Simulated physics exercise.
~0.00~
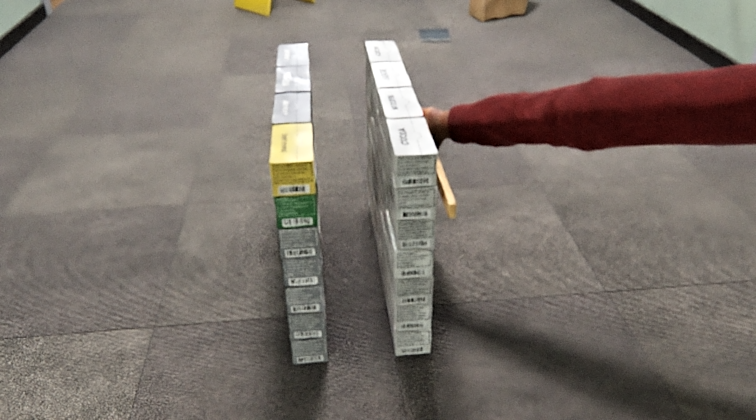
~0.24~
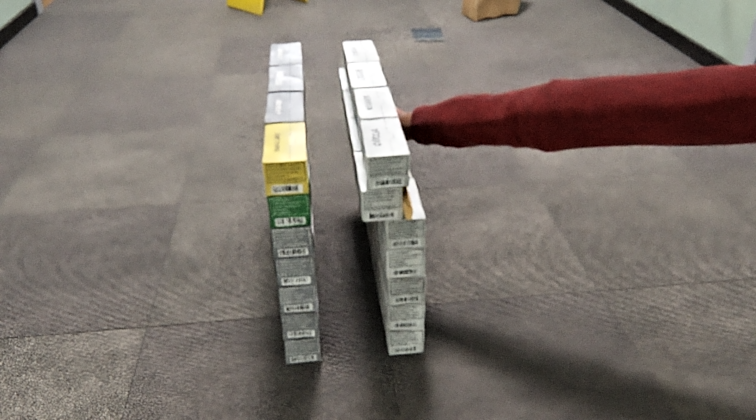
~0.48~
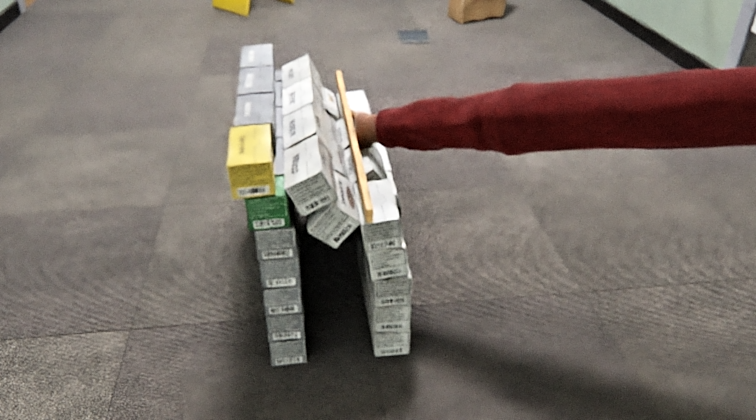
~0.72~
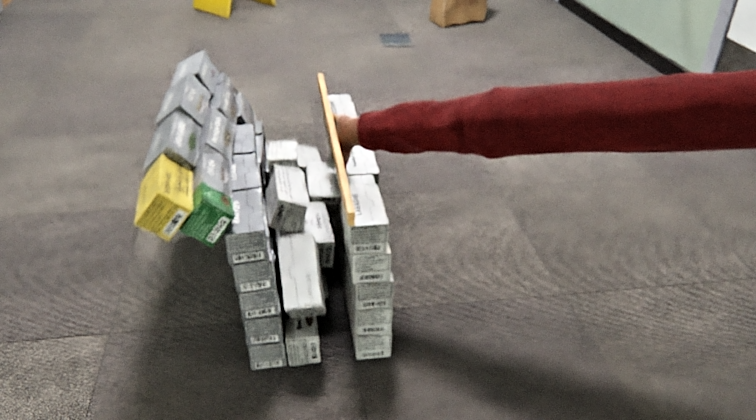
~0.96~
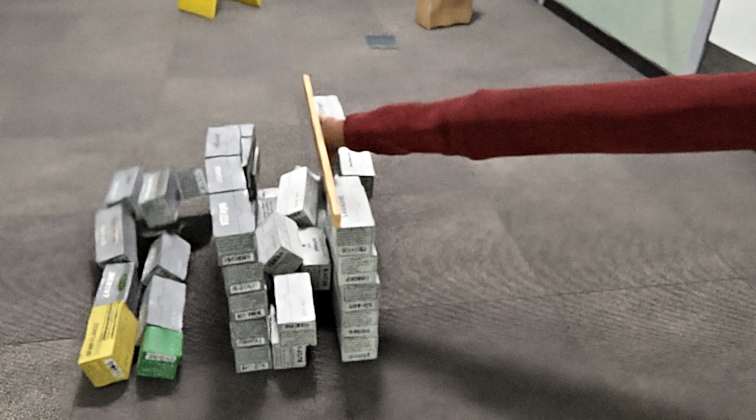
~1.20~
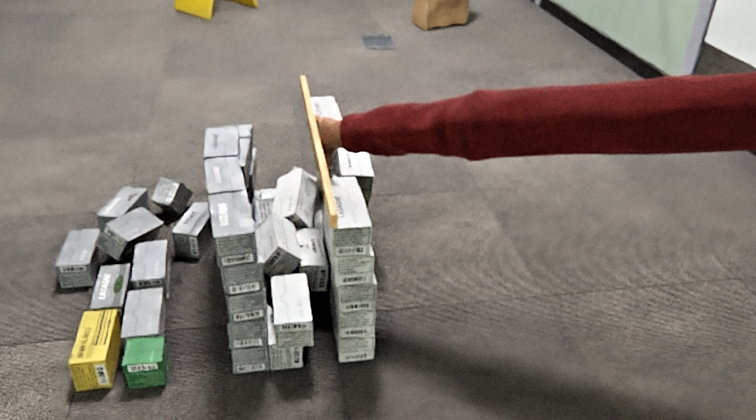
A hand pushes a batten into one packet wall, toppling packets from the second wall leftward.
